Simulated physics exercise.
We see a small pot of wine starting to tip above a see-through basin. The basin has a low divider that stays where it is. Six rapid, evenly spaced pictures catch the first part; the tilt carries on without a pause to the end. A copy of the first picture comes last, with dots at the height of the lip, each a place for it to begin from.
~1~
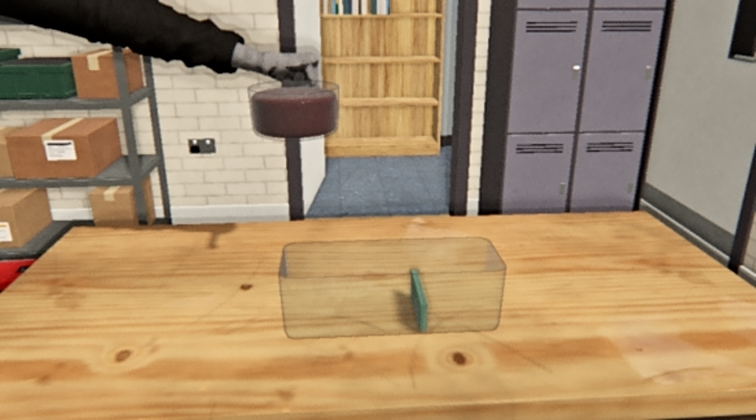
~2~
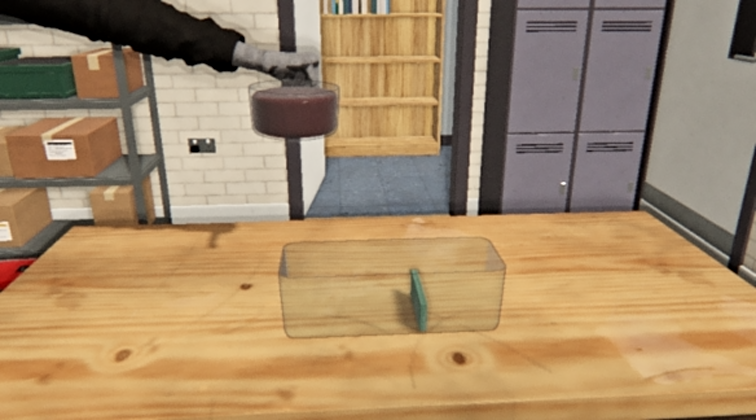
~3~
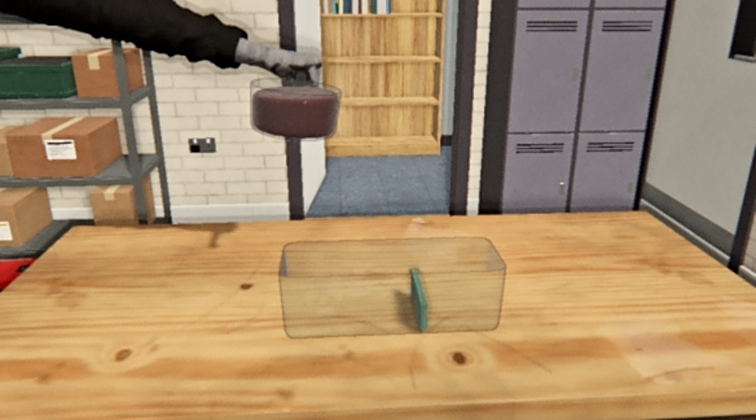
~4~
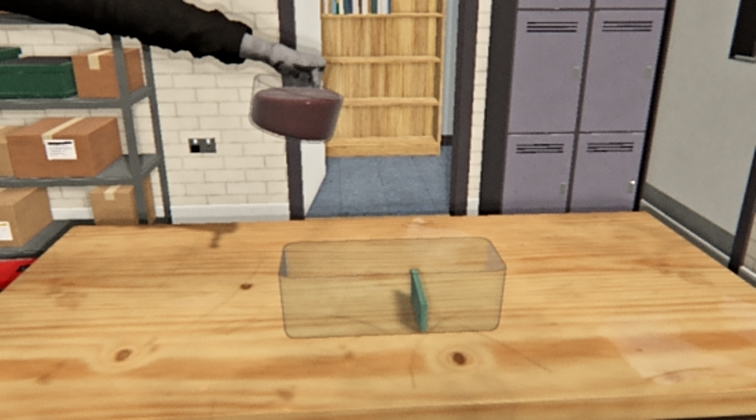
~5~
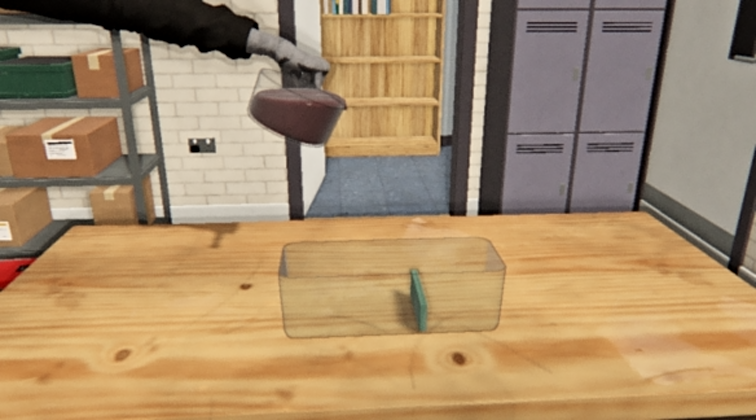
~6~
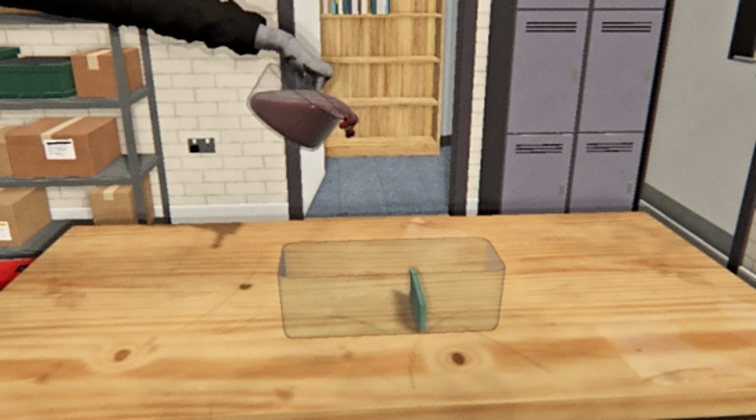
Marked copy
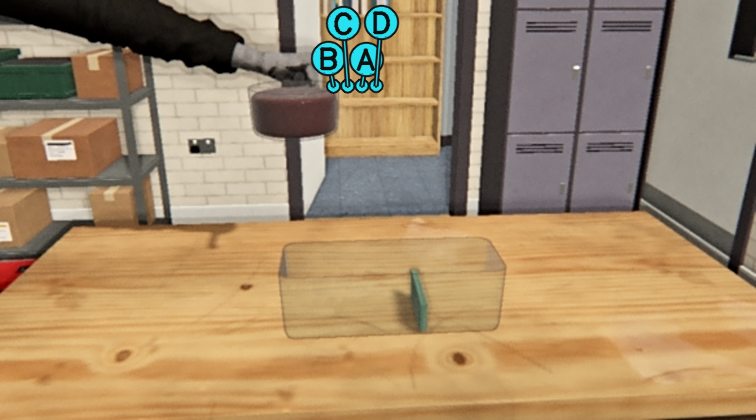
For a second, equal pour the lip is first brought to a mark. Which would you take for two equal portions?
I would pick place A.
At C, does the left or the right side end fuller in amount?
The left one.
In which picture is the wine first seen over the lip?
In picture 5.
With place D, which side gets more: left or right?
More ends on the right.
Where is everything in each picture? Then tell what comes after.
Upright, lip at (337, 86); basin from (284, 336) to (499, 327); top of the wall at (419, 286); nothing has left yet, in the first picture.
Upright, lip at (338, 87); nothing has left yet, in the second picture.
Tipped about 7°, lip at (340, 90); nothing has left yet, in the third picture.
Tipped about 15°, lip at (342, 97); nothing has left yet, in the fourth picture.
Tipped about 25°, lip at (343, 105); wine is over the lip, down to (343, 105), in the fifth picture.
Tipped about 37°, lip at (342, 115); wine is over the lip, down to (348, 135), in the sixth picture.
In cyan, A at (361, 85); B at (333, 86); C at (347, 85); D at (376, 85).
With A, about 50 % ends left of the wall and 48 % right of it.
With B, about 92 % ends left of the wall and 4 % right of it; 4 % is lost outside.
With C, about 74 % ends left of the wall and 20 % right of it; 6 % is lost outside.
With D, about 31 % ends left of the wall and 66 % right of it; 3 % is lost outside.
